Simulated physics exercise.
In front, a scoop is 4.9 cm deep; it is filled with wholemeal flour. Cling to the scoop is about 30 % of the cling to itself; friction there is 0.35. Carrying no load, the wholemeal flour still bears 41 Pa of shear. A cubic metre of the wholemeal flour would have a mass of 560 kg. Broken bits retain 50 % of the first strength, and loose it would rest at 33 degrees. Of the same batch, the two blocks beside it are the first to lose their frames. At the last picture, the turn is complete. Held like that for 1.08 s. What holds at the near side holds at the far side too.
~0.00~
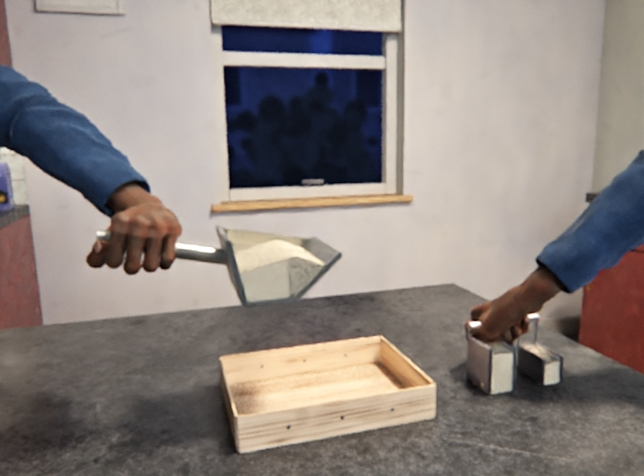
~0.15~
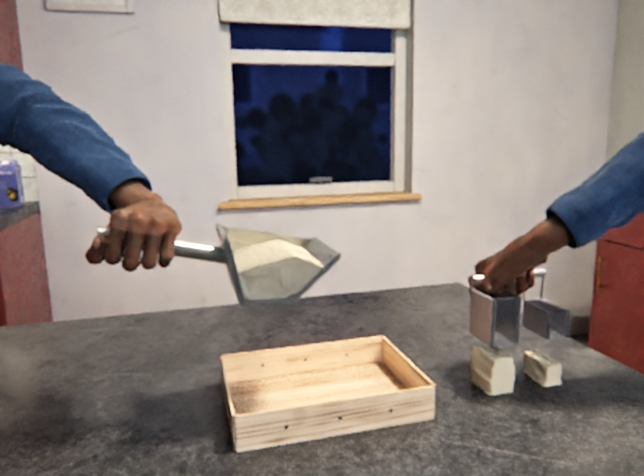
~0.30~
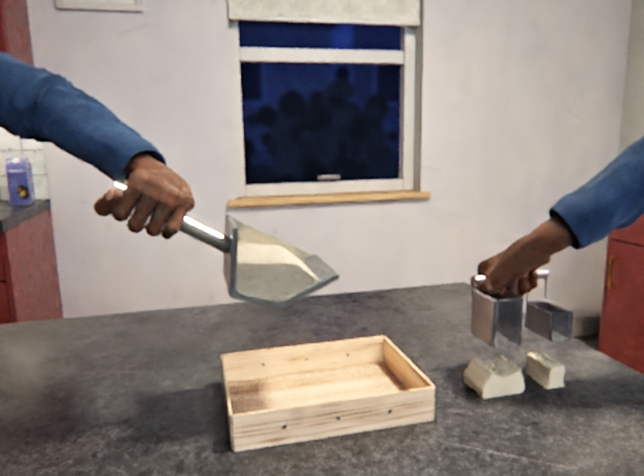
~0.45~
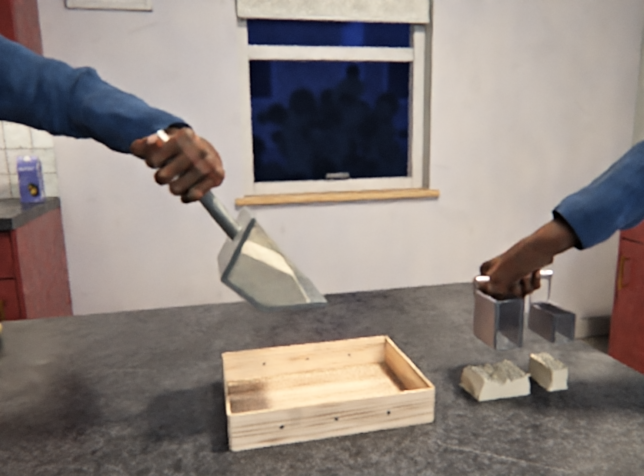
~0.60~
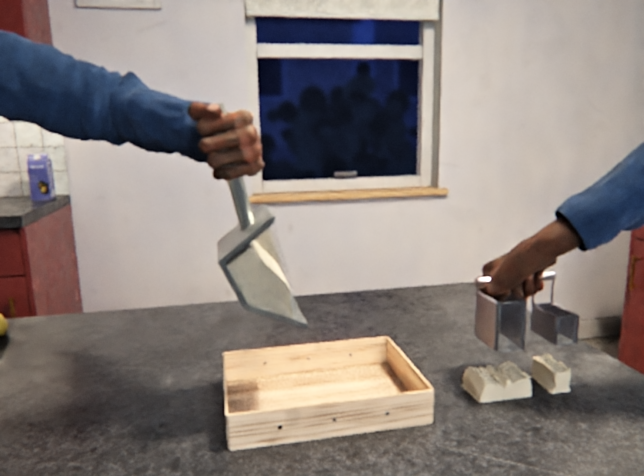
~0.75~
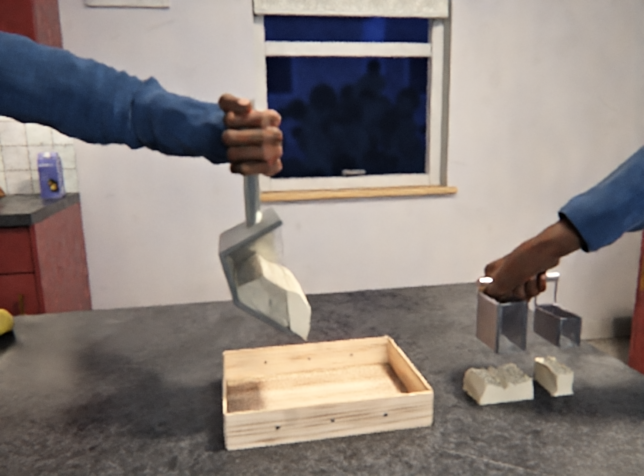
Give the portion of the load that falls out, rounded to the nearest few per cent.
The portion of the load that falls out is close to 100 %.
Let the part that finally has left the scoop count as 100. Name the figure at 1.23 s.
I'd reckon around 100 per cent.
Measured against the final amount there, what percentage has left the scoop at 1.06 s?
Reading: Approx. 100 per cent.
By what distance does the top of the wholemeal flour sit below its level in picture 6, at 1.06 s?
The gap comes to about 17.0 centimetres.
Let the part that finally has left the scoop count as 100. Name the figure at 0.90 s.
About 70 out of 100.
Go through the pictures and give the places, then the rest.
In the first picture, lip at (338, 253), tilt 0 degrees; crest of the wholemeal flour at (296, 256); block heights 6.0 cm, 3.3 cm (left to right).
In the second picture, lip at (337, 254), tilt 1 degrees; crest of the wholemeal flour at (292, 257); block heights 5.4 cm, 3.3 cm (left to right).
In the third picture, lip at (336, 274), tilt 18 degrees; crest of the wholemeal flour at (248, 263); block heights 3.6 cm, 3.3 cm (left to right).
In the fourth picture, lip at (326, 301), tilt 41 degrees; crest of the wholemeal flour at (244, 254); block heights 2.9 cm, 3.3 cm (left to right).
In the fifth picture, lip at (306, 323), tilt 65 degrees; crest of the wholemeal flour at (252, 249); block heights 2.9 cm, 3.3 cm (left to right).
In the sixth picture, lip at (293, 331), tilt 76 degrees; crest of the wholemeal flour at (266, 276); block heights 2.9 cm, 3.3 cm (left to right).
After 0.90 s, the scoop is at 76 degrees and 71 % has left it.
After 1.06 s, the scoop is at 76 degrees and 100 % has left it.
After 1.23 s, the scoop is at 76 degrees and 100 % has left it.
After 1.40 s, the scoop is at 76 degrees and 100 % has left it.
After 1.51 s, the scoop is at 76 degrees and 100 % has left it.
